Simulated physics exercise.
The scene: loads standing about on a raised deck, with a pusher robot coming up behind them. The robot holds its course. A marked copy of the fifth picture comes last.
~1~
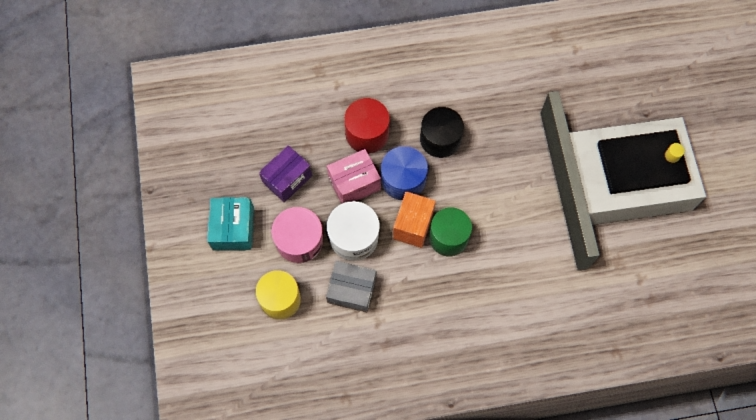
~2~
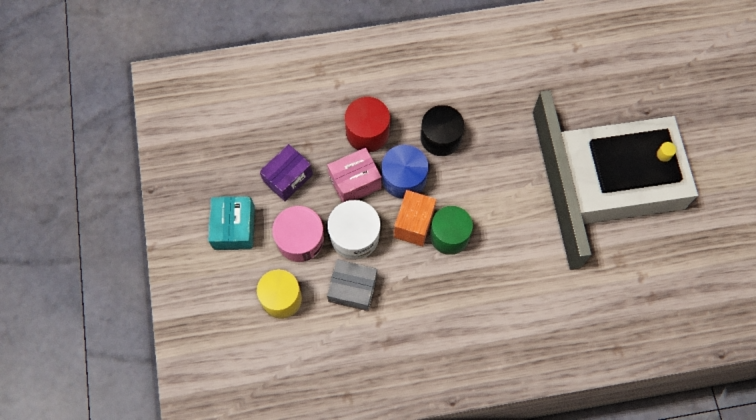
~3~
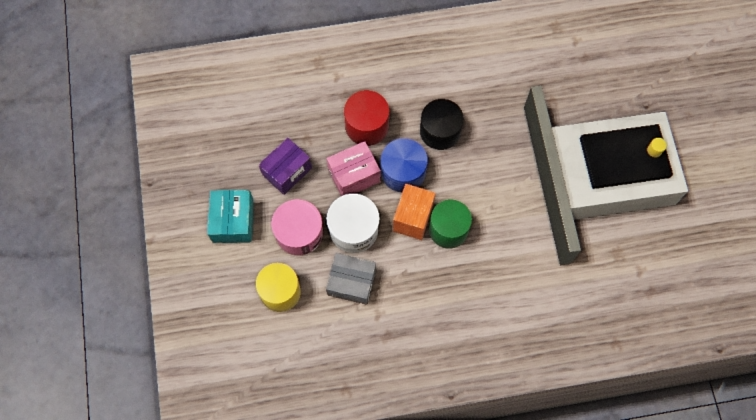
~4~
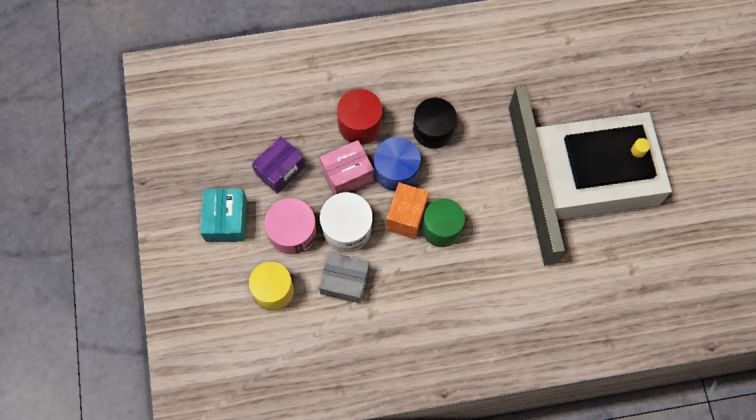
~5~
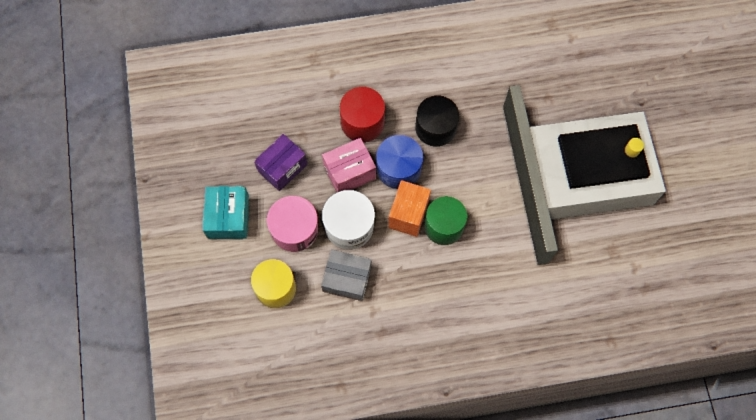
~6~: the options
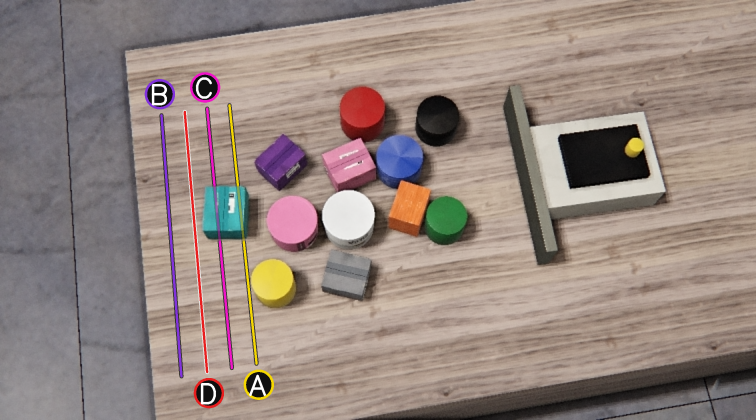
A pale robot with a black top, a yellow knob and a long dark pusher bar sits at the right of a wood-grained deck above grey tiles, seen from high above. Left of it stand red, black, blue, green, white, pink and yellow cylinders among purple, pink, turquoise, orange and grey blocks. The robot creeps steadily left, bar first, while the loads stay put and the view shifts slightly.
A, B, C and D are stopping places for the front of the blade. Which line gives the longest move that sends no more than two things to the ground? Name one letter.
C.
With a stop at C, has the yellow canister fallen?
By then, no.
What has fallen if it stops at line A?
The pink pail.
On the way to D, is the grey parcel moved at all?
By then, yes.
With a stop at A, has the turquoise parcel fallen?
By then, no.
On the marked copy, A at (242, 228); B at (171, 239); C at (219, 232); D at (195, 235).
Following C. Soon after the start, robot (486, 174); red canister (339, 112); black canister (380, 125).
Later, robot (374, 191); pink pail (193, 258); turquoise parcel (202, 210).
In the end, robot (284, 205); pink pail over the edge; turquoise parcel (139, 221); one fallen.
As for the rest, A is within the limit but short; B drops five; D drops five.
